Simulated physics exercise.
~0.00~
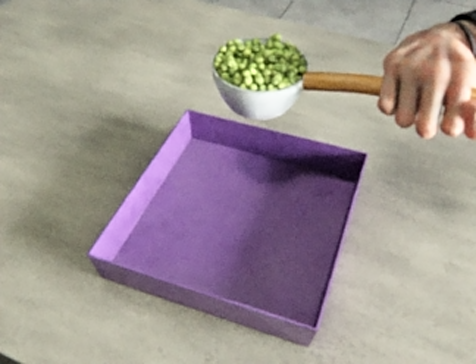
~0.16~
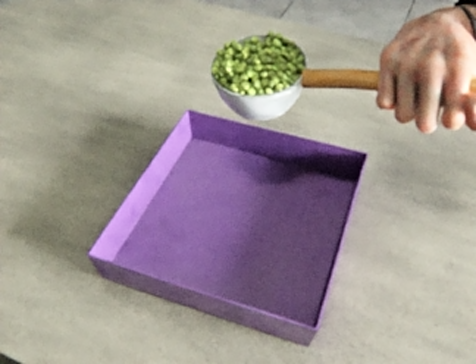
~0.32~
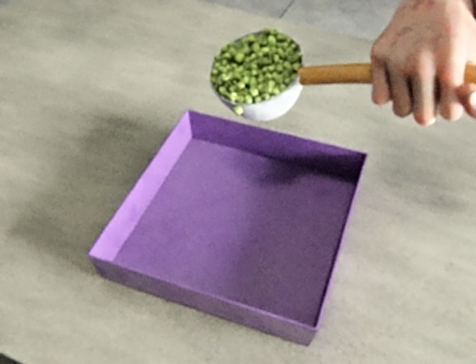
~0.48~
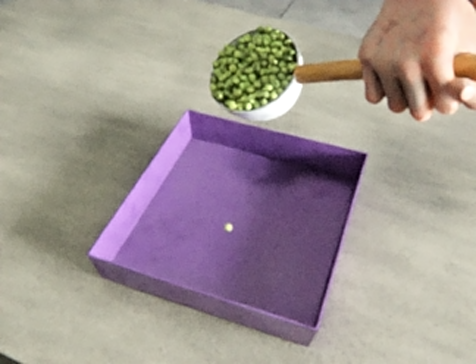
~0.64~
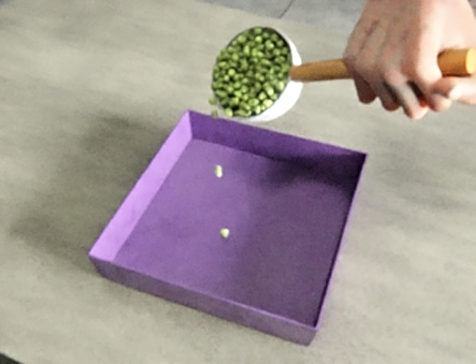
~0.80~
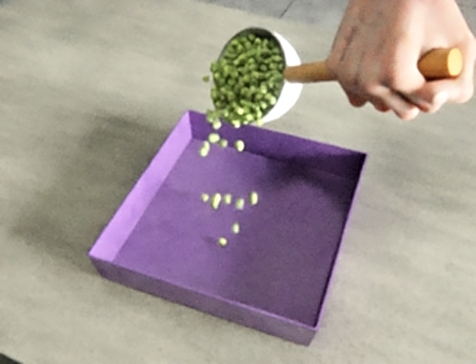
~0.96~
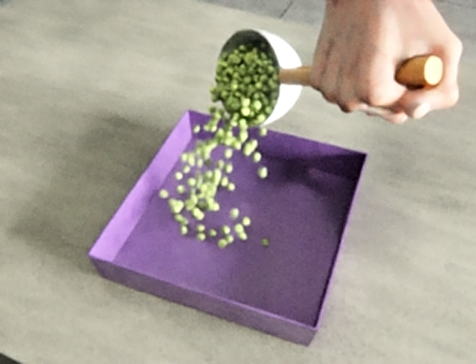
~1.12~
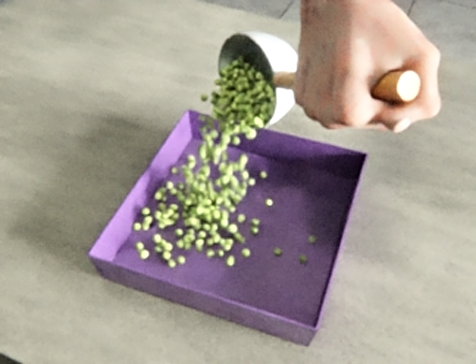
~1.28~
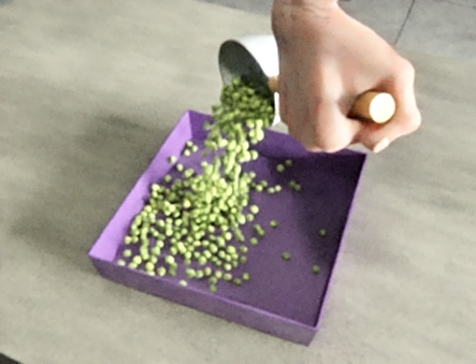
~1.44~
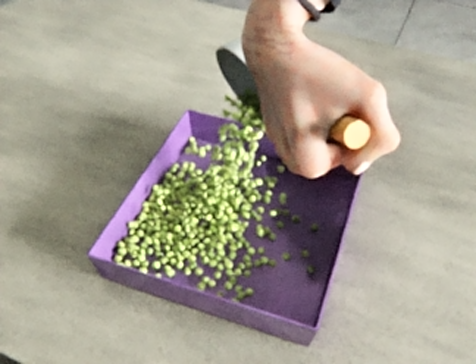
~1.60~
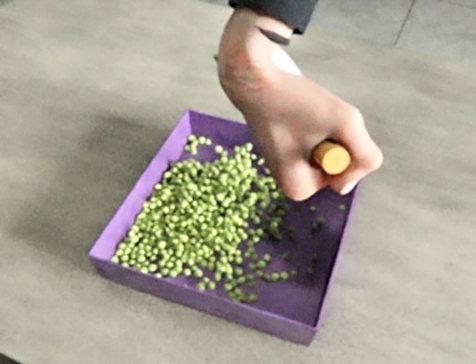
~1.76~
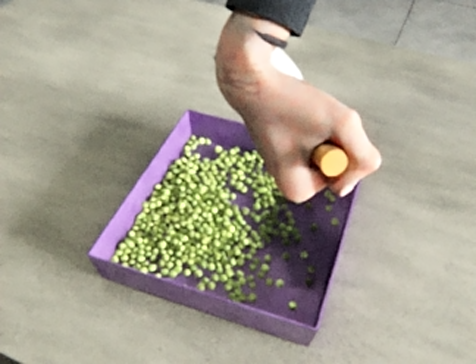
Over a grey tabletop, a hand tips a ladle and empties green peas into a purple tray.
